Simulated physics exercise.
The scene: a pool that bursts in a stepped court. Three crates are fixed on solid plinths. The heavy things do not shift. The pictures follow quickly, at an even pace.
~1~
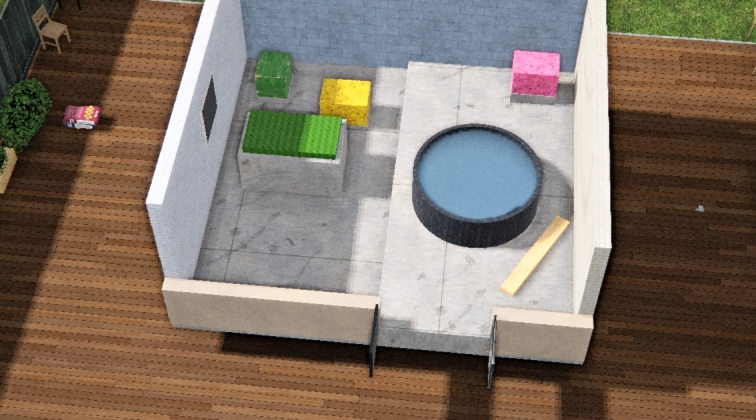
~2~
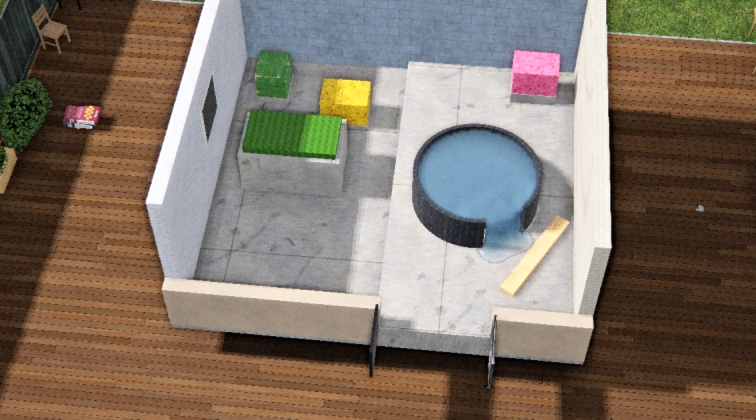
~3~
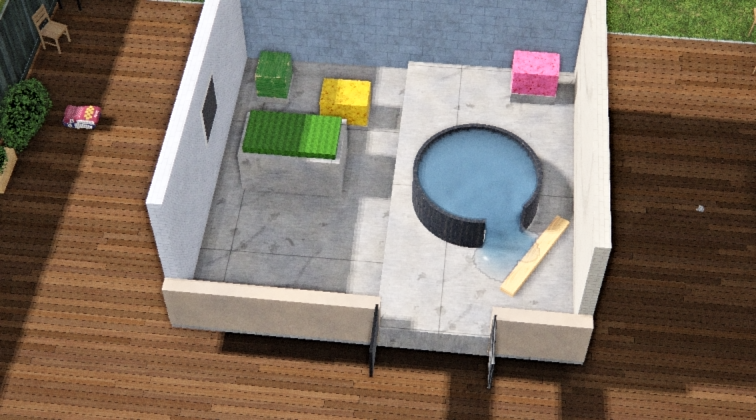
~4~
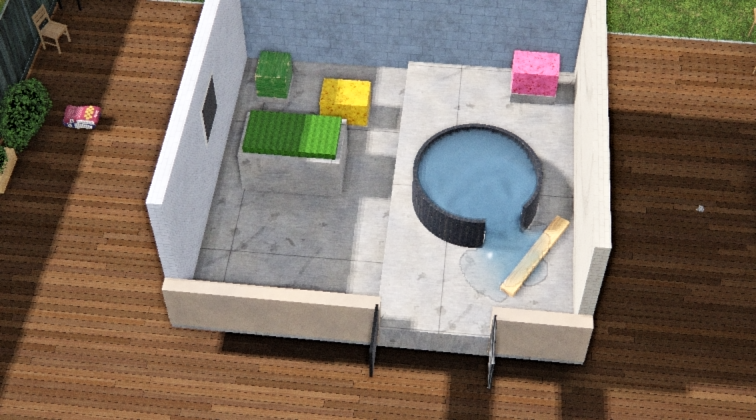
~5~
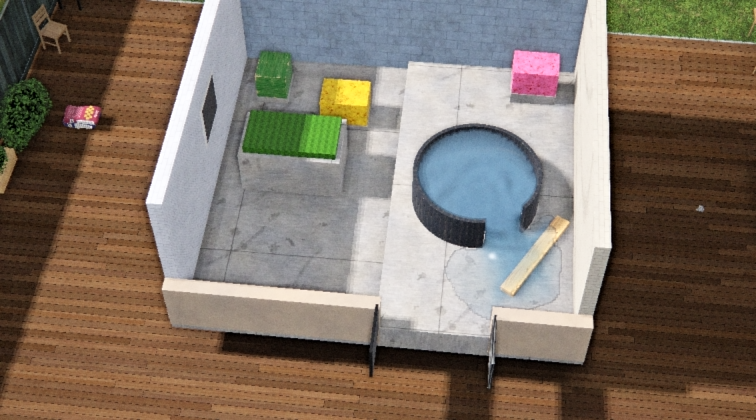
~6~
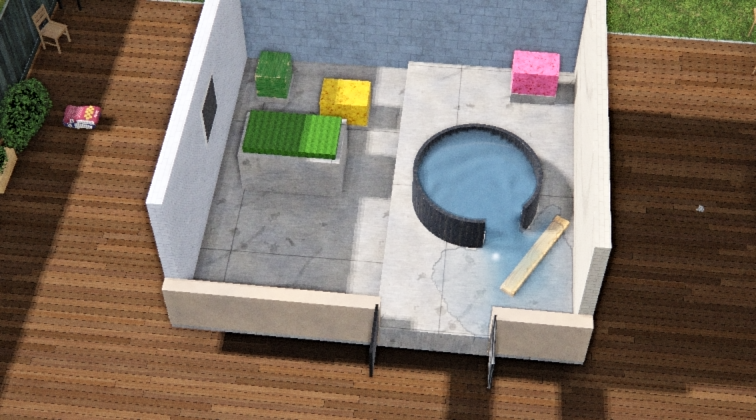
To begin with, still water fills a round dark tank in a walled court, with green, yellow and pink blocks nearby. A gap opens in the tank's front right side and water pours out, reaching a wooden plank. The water then spreads across the pale floor around the plank, which shifts slightly.
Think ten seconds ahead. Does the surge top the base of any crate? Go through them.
One by one: The pink crate escapes dry; the yellow crate escapes dry; the green crate escapes dry.
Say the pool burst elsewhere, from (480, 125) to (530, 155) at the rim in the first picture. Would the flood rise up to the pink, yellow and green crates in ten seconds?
My reading: The pink crate ends up wet, the yellow crate ends up wet, the green crate takes water.
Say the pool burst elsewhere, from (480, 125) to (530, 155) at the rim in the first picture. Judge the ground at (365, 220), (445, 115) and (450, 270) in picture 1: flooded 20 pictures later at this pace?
One after the other: No water, flooded, not flooded.
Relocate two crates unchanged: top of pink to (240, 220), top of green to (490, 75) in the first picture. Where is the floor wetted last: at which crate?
I say the yellow one.
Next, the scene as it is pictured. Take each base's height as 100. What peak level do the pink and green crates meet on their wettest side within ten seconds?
Near 30 and 30 in a hundred.
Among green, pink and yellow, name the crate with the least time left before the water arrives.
I say the one in pink.
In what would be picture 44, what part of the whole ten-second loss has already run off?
I make it 70 per cent.
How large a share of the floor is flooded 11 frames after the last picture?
I make it 15 per cent.
A moment on, water covers 15 % of the floor; the pink crate not reached, the yellow crate not reached, the green crate not reached.
Next, water covers 15 % of the floor; the pink crate not reached, the yellow crate not reached, the green crate not reached.
Then, water covers 30 % of the floor; the pink crate water round its plinth, the yellow crate not reached, the green crate not reached.
Later, water covers 50 % of the floor; the pink crate water round its plinth, the yellow crate not reached, the green crate not reached.
In the end, water covers 80 % of the floor; the pink crate stayed above the water, the yellow crate stayed above the water, the green crate stayed above the water.
